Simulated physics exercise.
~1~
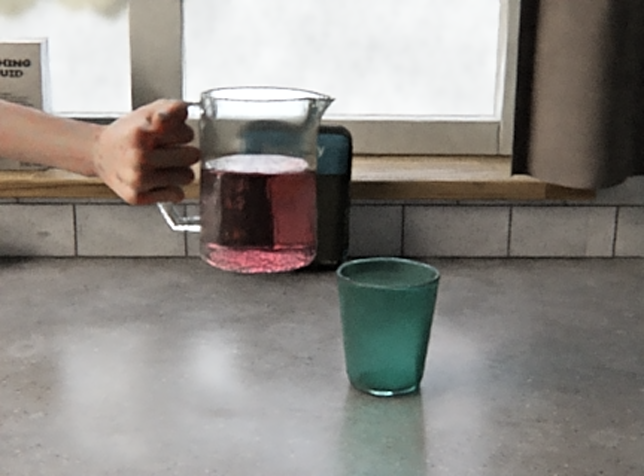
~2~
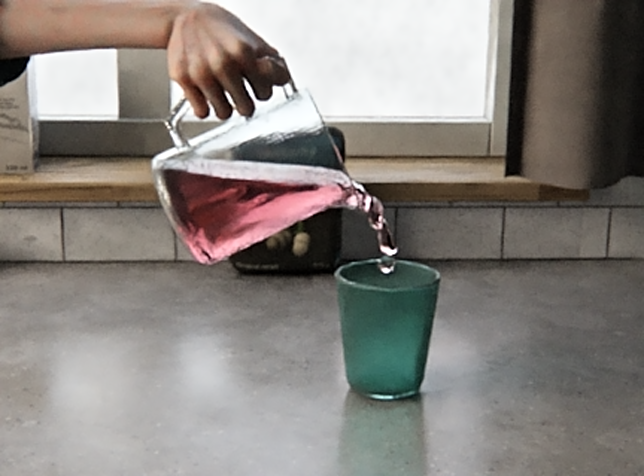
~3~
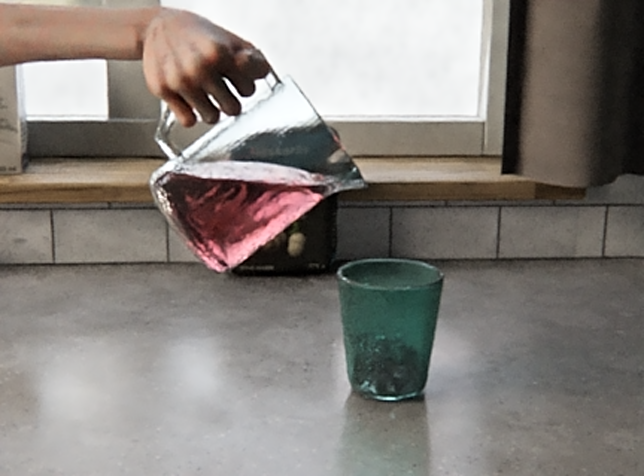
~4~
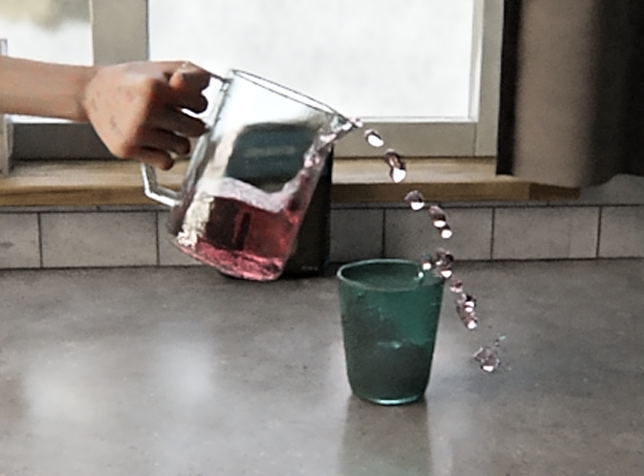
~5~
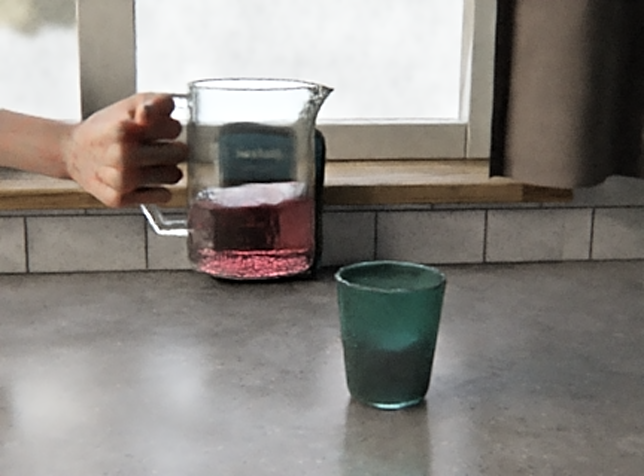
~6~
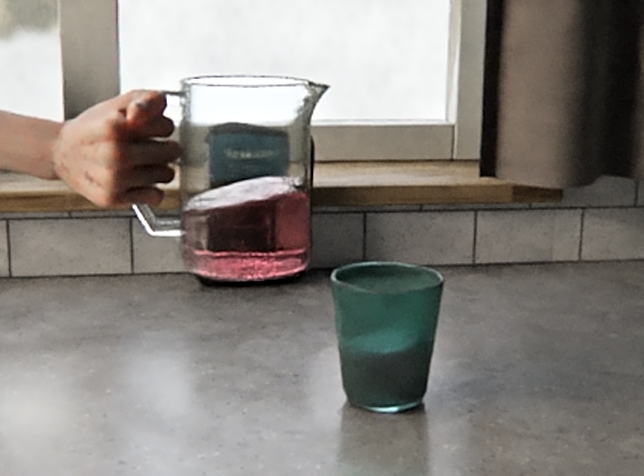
A hand holds a clear glass jug of pinkish-red liquid upright beside and above a green tumbler on a grey work surface, in front of a window. The hand tips the jug steeply toward the tumbler, and a thin stream runs from the spout into it. The jug stays tilted as the stream stops, with dark liquid now low in the tumbler. As the jug swings back upward, a broken string of drops arcs from its lip, some falling past the tumbler's right side. Finally, the jug is held upright, still partly full, beside the partly filled tumbler.
